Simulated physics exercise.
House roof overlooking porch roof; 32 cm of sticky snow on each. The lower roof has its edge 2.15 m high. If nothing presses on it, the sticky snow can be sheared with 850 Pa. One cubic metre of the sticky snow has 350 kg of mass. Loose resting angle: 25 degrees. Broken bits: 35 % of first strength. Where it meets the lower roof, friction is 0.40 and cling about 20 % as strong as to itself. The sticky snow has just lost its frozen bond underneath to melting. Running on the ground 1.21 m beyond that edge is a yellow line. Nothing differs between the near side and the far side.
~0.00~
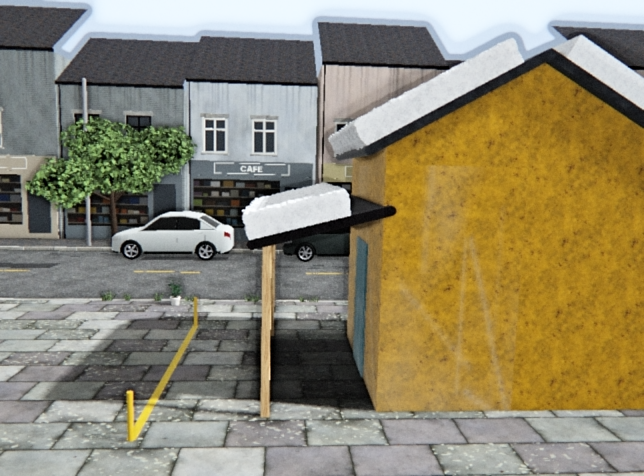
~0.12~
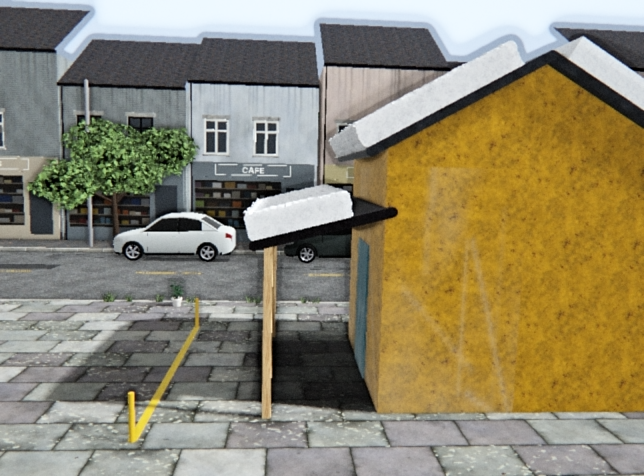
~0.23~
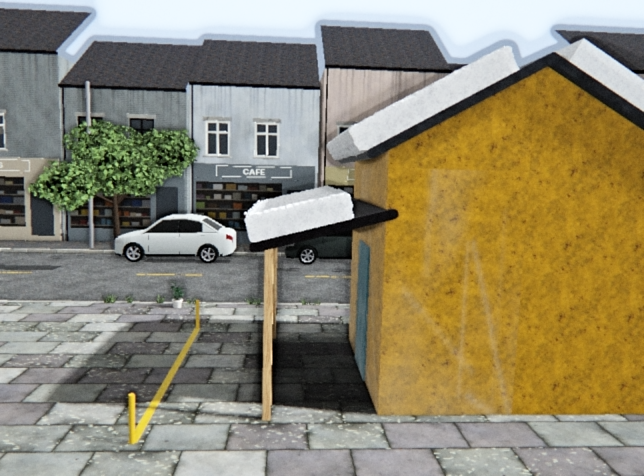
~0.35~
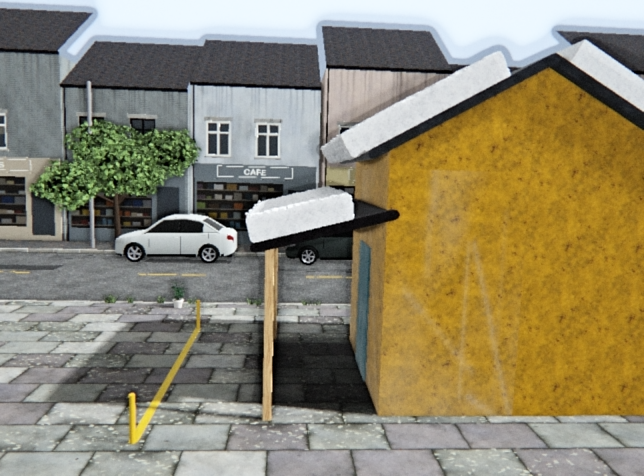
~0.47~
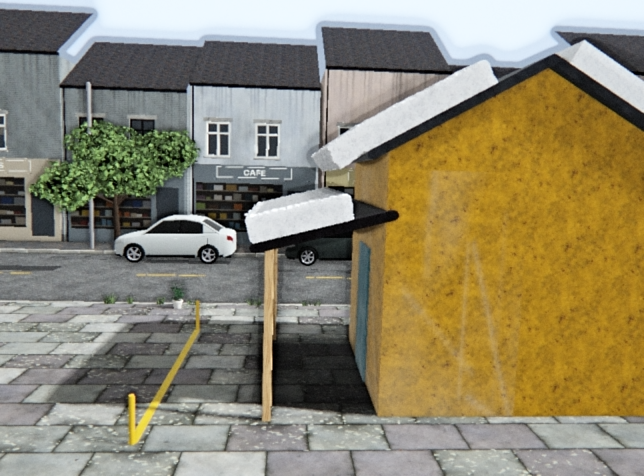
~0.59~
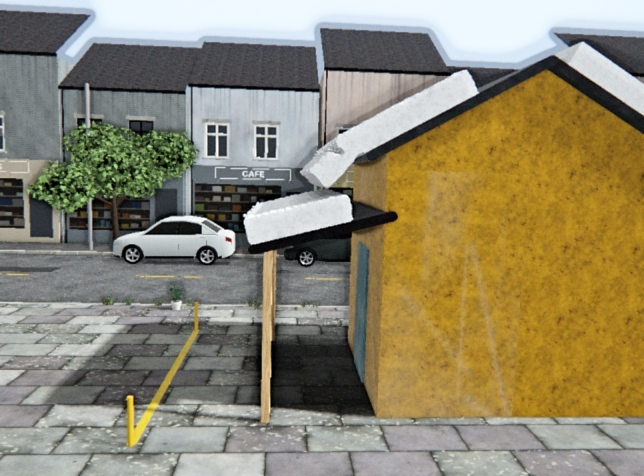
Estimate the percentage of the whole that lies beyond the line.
I would say some 37 percent of the snow lies beyond it.
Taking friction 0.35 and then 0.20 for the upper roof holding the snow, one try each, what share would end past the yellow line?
Respectively near 10 % and near 30 %.
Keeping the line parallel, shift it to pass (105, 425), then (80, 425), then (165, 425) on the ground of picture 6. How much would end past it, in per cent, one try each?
In order, some 25, 16 and 45 percent would end past it.
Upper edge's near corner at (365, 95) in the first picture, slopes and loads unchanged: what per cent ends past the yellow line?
Roughly 50 %.
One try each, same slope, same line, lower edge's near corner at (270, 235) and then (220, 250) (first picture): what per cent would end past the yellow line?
First 45 per cent, second 35 per cent.
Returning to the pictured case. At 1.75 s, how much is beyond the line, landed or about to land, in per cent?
I'd put it at close to 18 in a hundred.
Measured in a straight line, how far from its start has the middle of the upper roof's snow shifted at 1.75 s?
I'd reckon close to 3.8 m.
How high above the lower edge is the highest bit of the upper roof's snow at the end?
Some 0.5 m.
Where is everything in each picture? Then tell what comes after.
In the first frame, front end of the sticky snow at (364, 126).
In the second frame, front end of the sticky snow at (364, 128), its middle shifted 2.3 cm, 1 % of it past the upper edge, in one piece.
In the third frame, front end of the sticky snow at (359, 133), its middle shifted 9.4 cm, 5 % of it past the upper edge, in one piece.
In the fourth frame, front end of the sticky snow at (351, 132), its middle shifted 22 cm, 11 % of it past the upper edge, in one piece.
In the fifth frame, front end of the sticky snow at (338, 139), its middle shifted 39 cm, 19 % of it past the upper edge, in one piece.
In the sixth frame, front end of the sticky snow at (320, 159), its middle shifted 62 cm, 30 % of it past the upper edge, cracking.
By 1.12 s, none is below the lower edge and 0 % is past the line.
By 1.75 s, 54 % is below the lower edge and 19 % is past the line.
By 2.37 s, 65 % is below the lower edge and 37 % is past the line.
By 3.00 s, 76 % is below the lower edge and 37 % is past the line.
By 3.90 s, at the end, 76 % is below the lower edge and 37 % is past the line.
